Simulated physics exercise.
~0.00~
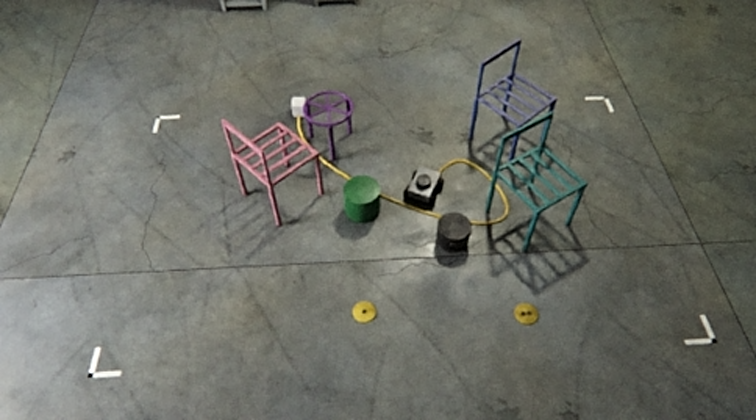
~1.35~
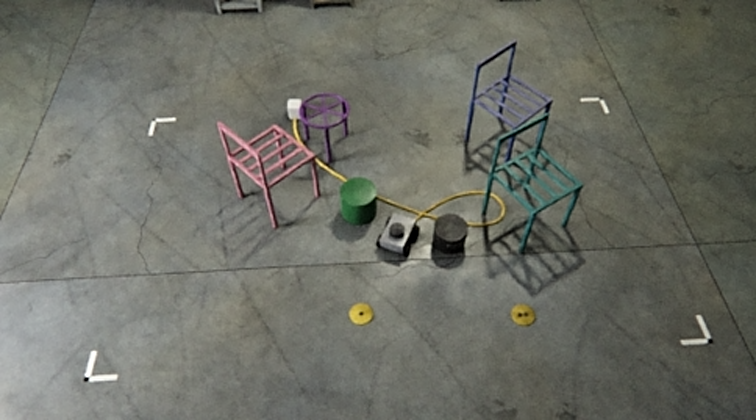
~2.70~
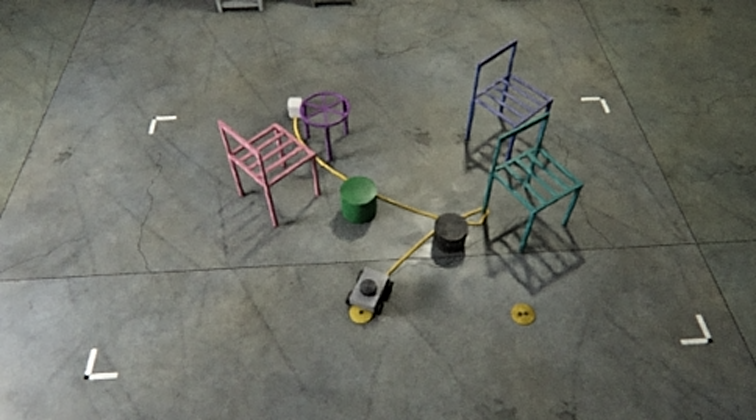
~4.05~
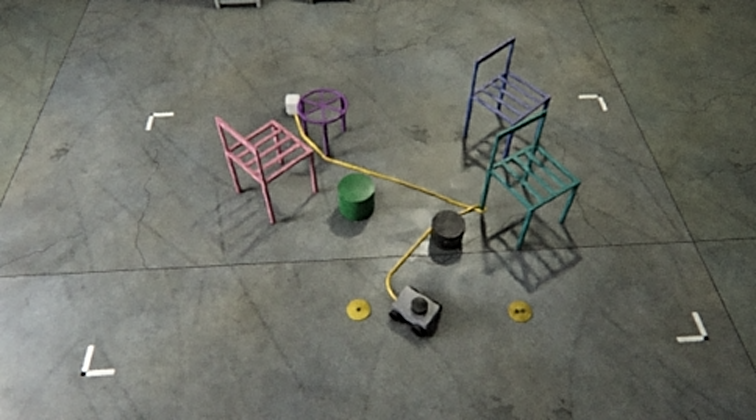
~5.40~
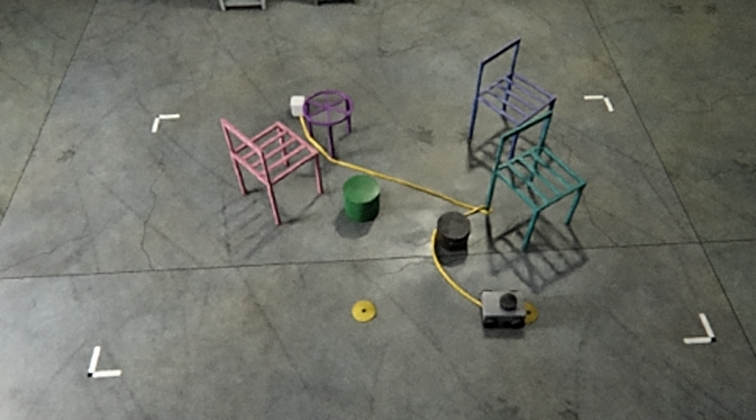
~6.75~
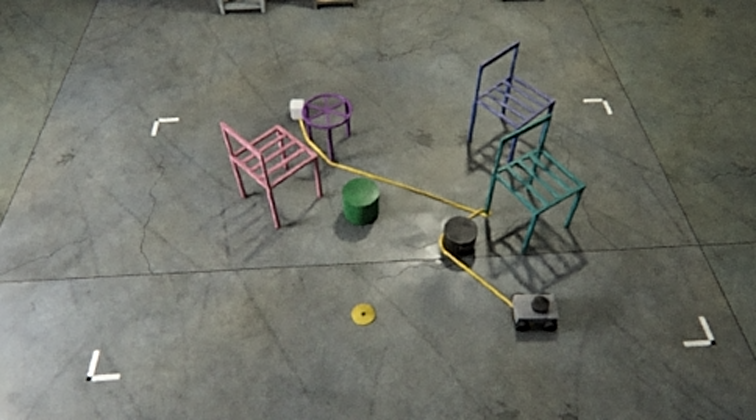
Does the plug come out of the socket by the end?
No, the plug stays in, with the yellow lead still joined to the white box beside the purple stool.
